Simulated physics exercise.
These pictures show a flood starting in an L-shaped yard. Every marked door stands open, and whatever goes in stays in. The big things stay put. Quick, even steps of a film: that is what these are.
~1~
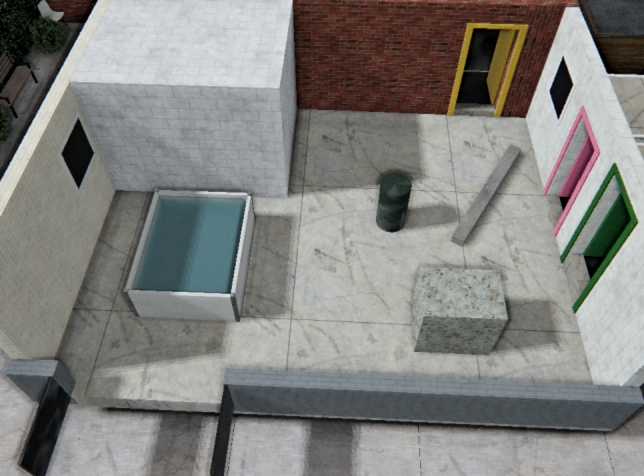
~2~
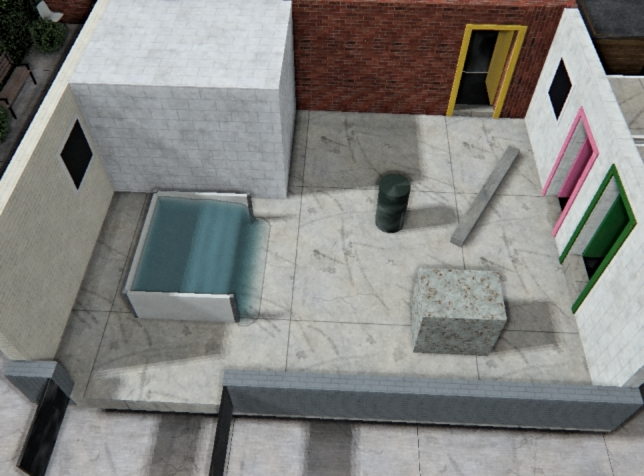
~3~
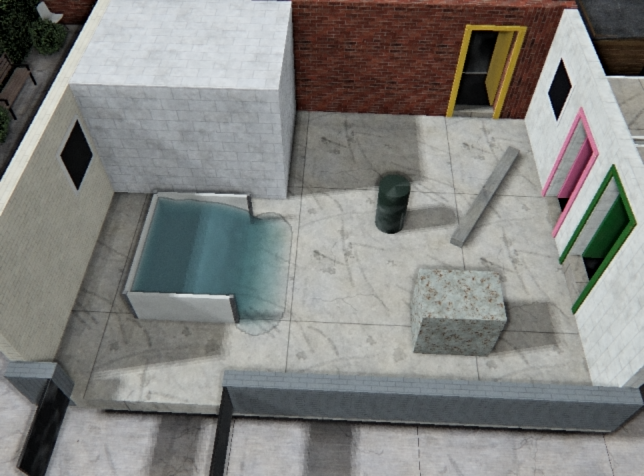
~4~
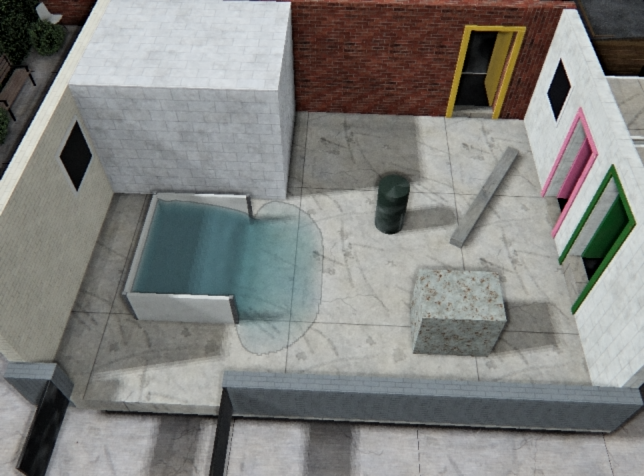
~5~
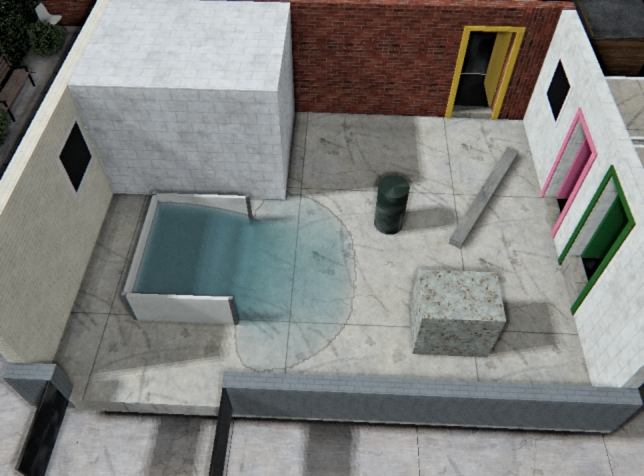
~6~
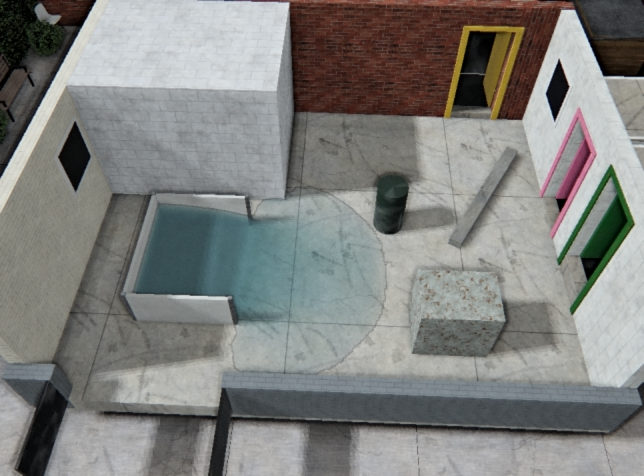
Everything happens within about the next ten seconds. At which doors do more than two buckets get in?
The pink door receives more than two buckets, the yellow door receives no more than two buckets, the green door receives no more than two buckets.
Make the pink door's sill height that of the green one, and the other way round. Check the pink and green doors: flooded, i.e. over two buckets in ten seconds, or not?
After the swap the pink door stays in check and the green door breaks the limit.
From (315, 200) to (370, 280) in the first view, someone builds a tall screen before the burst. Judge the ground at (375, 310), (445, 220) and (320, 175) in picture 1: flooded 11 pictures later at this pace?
Submerged; untouched; submerged.
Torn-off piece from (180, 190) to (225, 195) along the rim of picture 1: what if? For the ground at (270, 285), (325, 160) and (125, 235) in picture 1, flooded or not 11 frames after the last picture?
In turn: Untouched, untouched, swamped.
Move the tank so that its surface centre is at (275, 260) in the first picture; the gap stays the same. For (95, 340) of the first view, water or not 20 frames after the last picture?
At that place: No water.
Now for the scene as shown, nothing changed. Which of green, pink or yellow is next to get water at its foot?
Answer: The green-painted one.
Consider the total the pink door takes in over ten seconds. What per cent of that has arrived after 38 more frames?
Near 15 %, I'd say.
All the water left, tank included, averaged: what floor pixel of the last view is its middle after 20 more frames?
My pick is pixel (411, 271).
A moment on, water covers 35 % of the floor; the pink door not reached, the yellow door not reached, the green door not reached.
Next, water covers 50 % of the floor; the pink door not reached, the yellow door not reached, the green door wet at the sill, nothing in.
Then, water covers 65 % of the floor; the pink door under two buckets in, the yellow door wet at the sill, nothing in, the green door under two buckets in.
Later, water covers 75 % of the floor; the pink door under two buckets in, the yellow door under two buckets in, the green door under two buckets in.
In the end, water covers 90 % of the floor; the pink door far over two buckets in, the yellow door under two buckets in, the green door under two buckets in.
